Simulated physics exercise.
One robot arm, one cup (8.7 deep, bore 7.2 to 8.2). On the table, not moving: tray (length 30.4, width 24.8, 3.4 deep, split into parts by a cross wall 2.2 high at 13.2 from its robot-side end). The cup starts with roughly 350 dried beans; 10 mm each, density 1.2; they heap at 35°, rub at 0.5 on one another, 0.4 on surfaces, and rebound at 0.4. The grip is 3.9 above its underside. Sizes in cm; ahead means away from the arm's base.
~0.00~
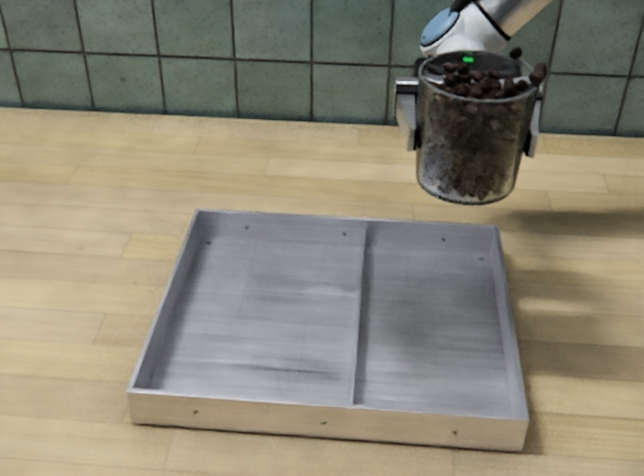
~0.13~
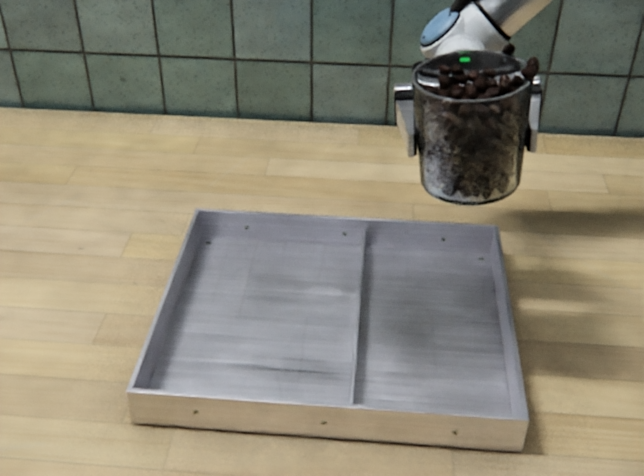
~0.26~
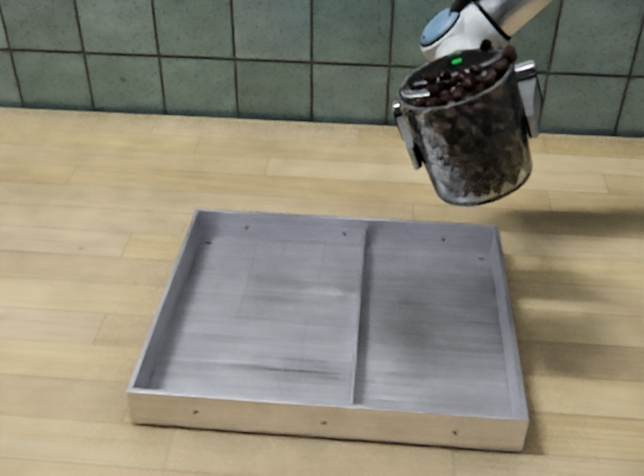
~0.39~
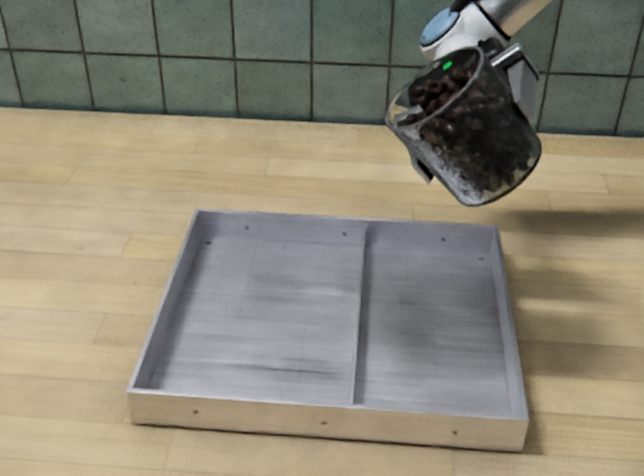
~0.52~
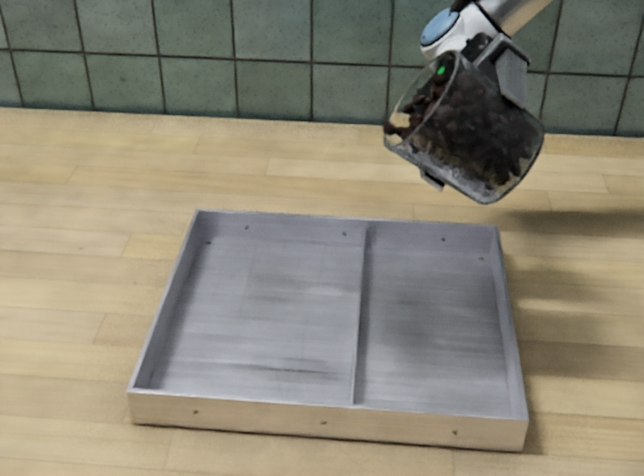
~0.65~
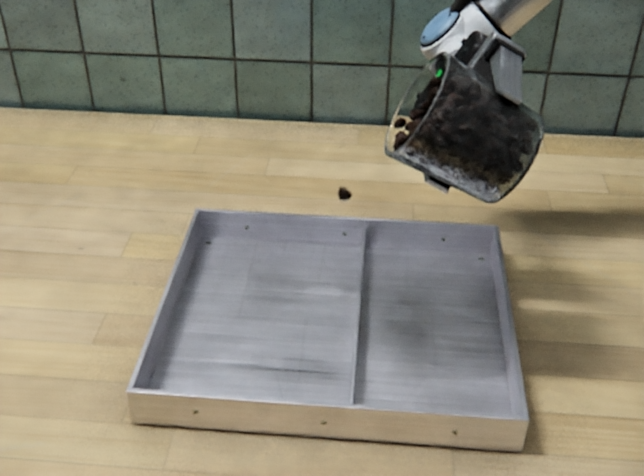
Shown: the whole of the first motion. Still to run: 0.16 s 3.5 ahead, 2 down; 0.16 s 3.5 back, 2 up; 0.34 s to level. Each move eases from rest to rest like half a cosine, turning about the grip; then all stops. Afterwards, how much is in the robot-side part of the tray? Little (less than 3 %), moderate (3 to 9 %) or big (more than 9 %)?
A little share, less than 3 %, ends in the robot-side part of the tray.
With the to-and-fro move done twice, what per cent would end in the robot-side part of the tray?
Then about 0 per cent.
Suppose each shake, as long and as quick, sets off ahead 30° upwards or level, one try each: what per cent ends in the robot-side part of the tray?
About 0 and 0 per cent.
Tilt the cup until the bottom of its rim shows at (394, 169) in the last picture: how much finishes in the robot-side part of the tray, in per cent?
Some 5 per cent.
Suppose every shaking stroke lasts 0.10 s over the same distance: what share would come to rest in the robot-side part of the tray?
In that case some 0 per cent.
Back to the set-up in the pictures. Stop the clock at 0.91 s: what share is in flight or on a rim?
Some 2 per cent.
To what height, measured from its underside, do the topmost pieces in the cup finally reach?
Some 9.0 cm.
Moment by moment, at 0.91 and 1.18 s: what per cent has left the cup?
In turn: 5, 5.
By 0.91 s, tilted 61° forward, highest piece 23 above the table; 343 in the cup, 1 in the far-side part, 8 in flight or on a rim.
By 1.18 s, tilted 20° forward, highest piece 25 above the table; 332 in the cup, 16 in the far-side part, 3 in the robot-side part, 1 in flight or on a rim.
By 1.51 s, level, highest piece 26 above the table; 332 in the cup, 17 in the far-side part, 3 in the robot-side part.
By 2.56 s, level, highest piece 26 above the table; 332 in the cup, 17 in the far-side part, 3 in the robot-side part.
Final count, 332 in the cup, 17 in the far-side part, 3 in the robot-side part. That is 1 % in the robot-side part of the tray.
